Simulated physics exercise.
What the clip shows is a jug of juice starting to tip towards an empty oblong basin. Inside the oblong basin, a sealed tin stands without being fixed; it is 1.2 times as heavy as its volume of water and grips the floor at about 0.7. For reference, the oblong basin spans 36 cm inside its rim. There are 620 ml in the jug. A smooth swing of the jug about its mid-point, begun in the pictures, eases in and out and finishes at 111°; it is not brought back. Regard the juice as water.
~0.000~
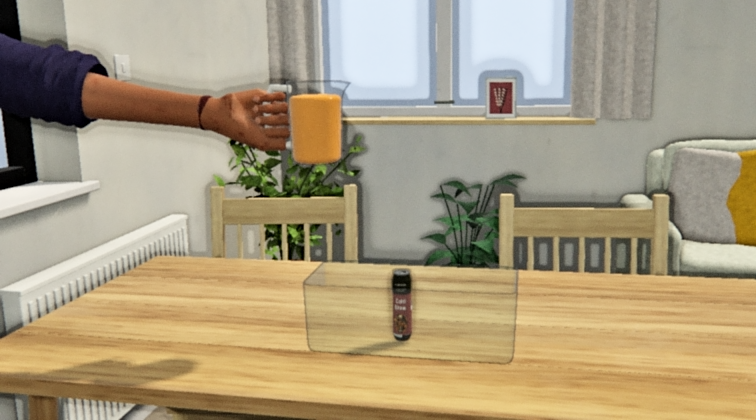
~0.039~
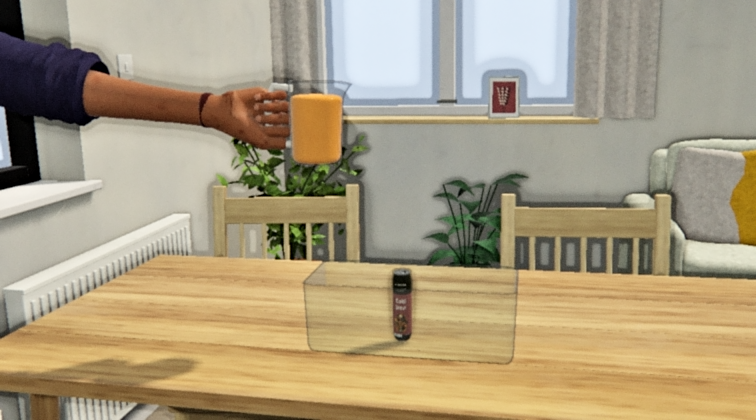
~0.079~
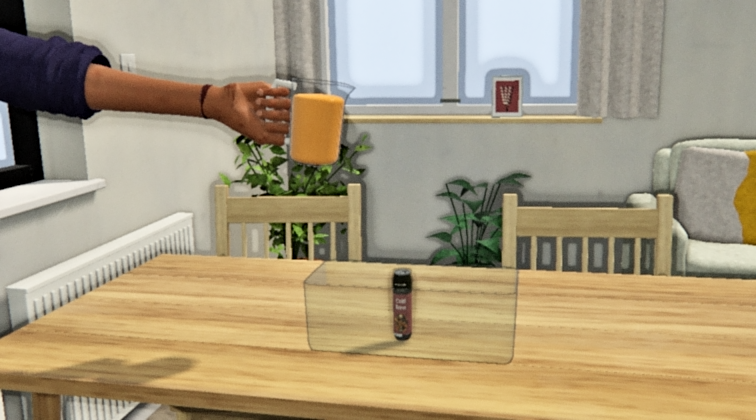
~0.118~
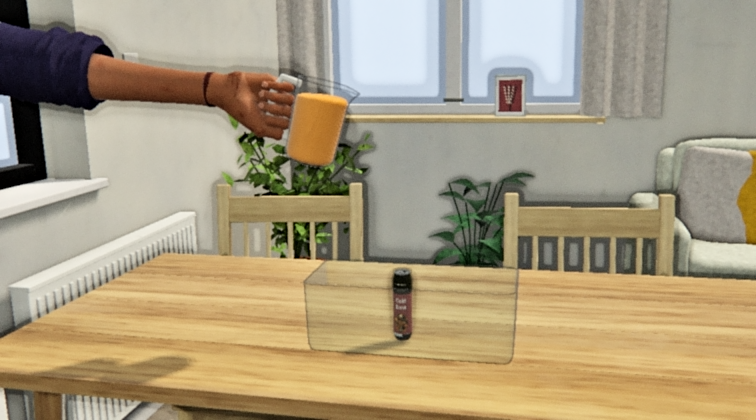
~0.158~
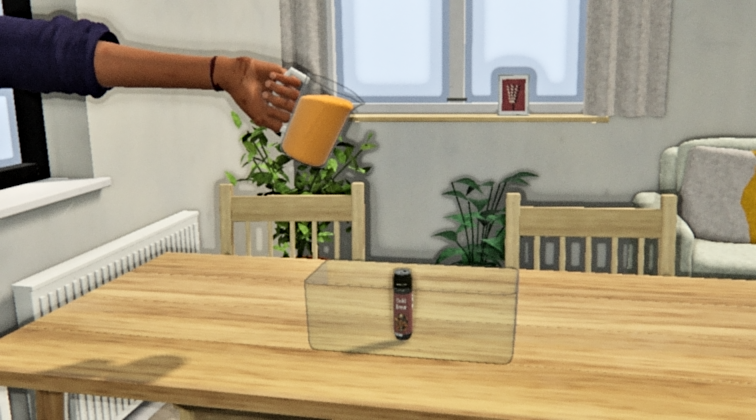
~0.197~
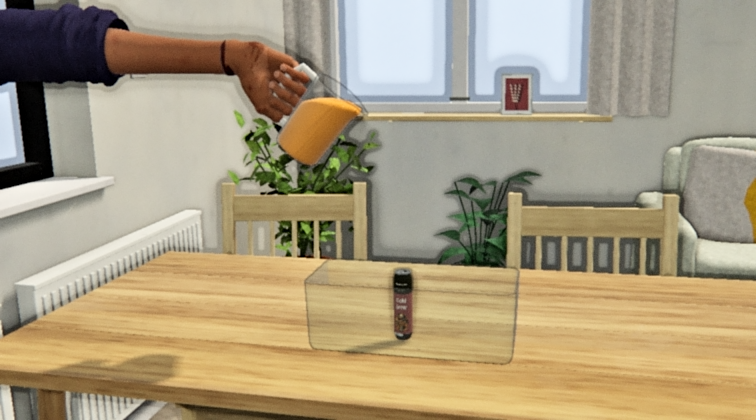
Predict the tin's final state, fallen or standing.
I predict it is standing.
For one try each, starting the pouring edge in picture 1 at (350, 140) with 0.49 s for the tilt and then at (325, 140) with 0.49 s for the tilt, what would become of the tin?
In the first try it comes down; in the second it remains standing.
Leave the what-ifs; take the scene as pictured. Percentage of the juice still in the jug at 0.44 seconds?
Near 58 in a hundred.
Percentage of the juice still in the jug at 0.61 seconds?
Around 16 percent of it.
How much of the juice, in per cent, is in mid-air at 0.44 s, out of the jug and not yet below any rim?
I'd say close to 40 per cent.
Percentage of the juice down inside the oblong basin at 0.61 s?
Near 44 per cent of the total.
After 0.44 s the tilt is 108° and 59 per cent is still to pour; the tin stands where it began.
After 0.61 s the tilt is 111° and 16 per cent is still to pour; the tin stands where it began.
After 0.79 s the tilt is 111° and 2 per cent is still to pour; the tin stands where it began.
After 0.99 s the tilt is 111° and 0 per cent is still to pour; the tin stands where it began.
In the end the tin stands where it began.
